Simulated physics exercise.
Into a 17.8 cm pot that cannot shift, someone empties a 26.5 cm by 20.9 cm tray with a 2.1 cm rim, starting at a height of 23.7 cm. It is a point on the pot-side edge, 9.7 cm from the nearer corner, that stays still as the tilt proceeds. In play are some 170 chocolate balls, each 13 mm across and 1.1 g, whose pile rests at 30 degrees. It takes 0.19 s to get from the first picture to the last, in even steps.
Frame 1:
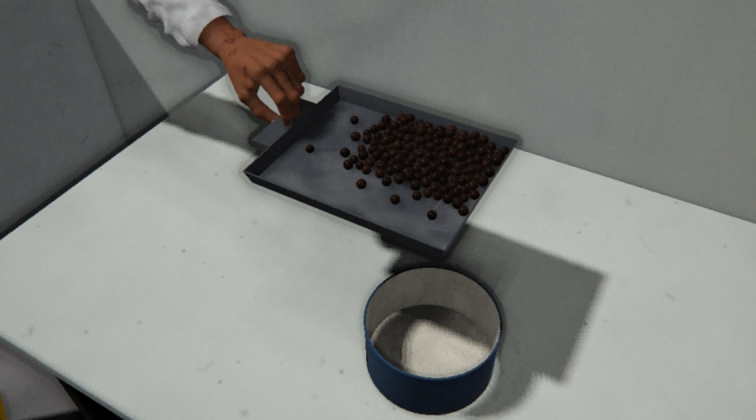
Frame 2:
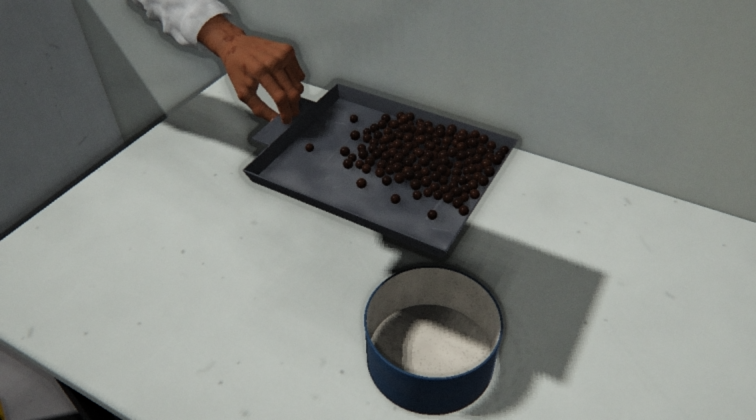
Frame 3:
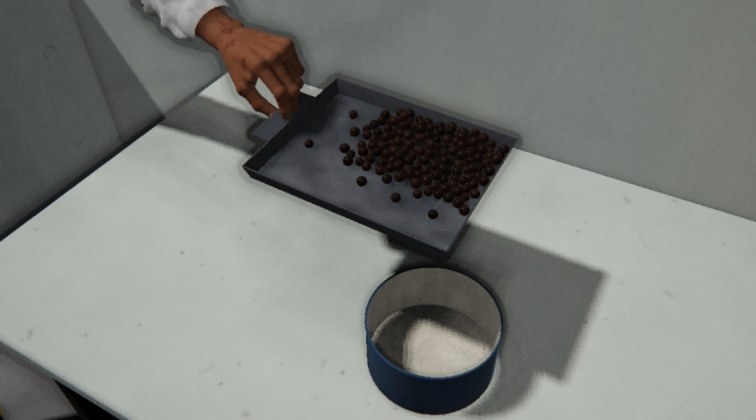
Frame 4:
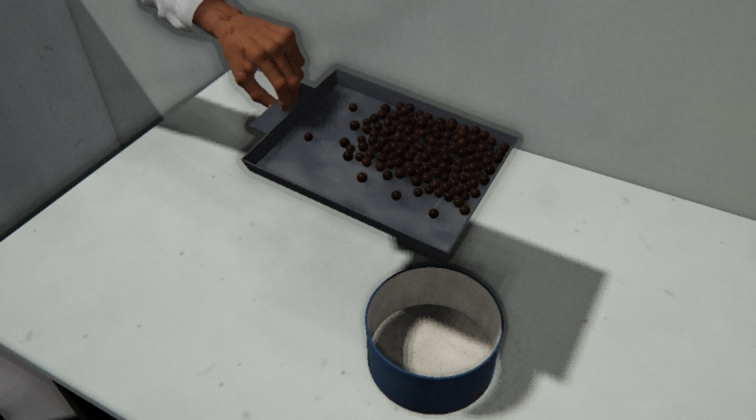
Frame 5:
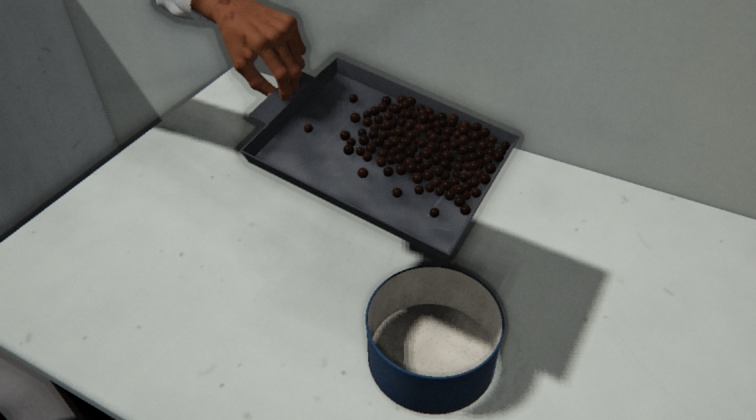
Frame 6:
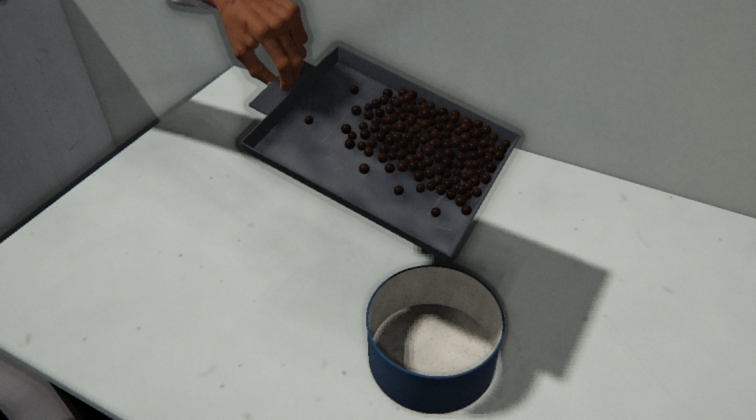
On a pale tabletop against a grey wall, a hand holds the left end of a dark tray scattered with small dark brown balls, above and behind a blue pot. The hand slowly raises that end, slanting the tray toward the right, while the balls stay bunched in nearly the same arrangement.
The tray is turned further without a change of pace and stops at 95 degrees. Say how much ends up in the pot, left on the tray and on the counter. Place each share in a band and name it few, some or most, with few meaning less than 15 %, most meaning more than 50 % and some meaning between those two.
In the end: Pot most, left on the tray few, counter some.
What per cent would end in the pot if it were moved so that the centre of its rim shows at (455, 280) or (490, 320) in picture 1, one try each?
The shares would be near 20 and 90 per cent respectively.
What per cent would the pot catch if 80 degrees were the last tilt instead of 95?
That would give about 60 per cent.
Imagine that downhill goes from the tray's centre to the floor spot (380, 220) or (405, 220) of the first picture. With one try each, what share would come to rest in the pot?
Near 90 and 95 per cent, in that order.
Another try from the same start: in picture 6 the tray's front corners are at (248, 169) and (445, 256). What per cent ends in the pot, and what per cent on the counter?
In the pot: 95 per cent; on the counter: 5 per cent.
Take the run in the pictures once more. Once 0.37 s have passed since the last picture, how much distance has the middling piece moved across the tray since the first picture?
By then it sits near 4 cm from where it began.
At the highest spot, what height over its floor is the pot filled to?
Close to 2.5 cm up.
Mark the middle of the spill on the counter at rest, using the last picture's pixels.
Middle of the spill at rest: Roughly (570, 379).
Then, 0.37 s after the last picture, tilt 53 degrees; the tray holds 100 %, the pot 0 %.
Then, 0.61 s after the last picture, tilt 79 degrees; the tray holds 70 %, the pot 5 %.
Then, 0.97 s after the last picture, tilt 95 degrees; the tray holds 0 %, the pot 55 %.
In the end, pot 60 %, tray 0 %, counter 40 %.
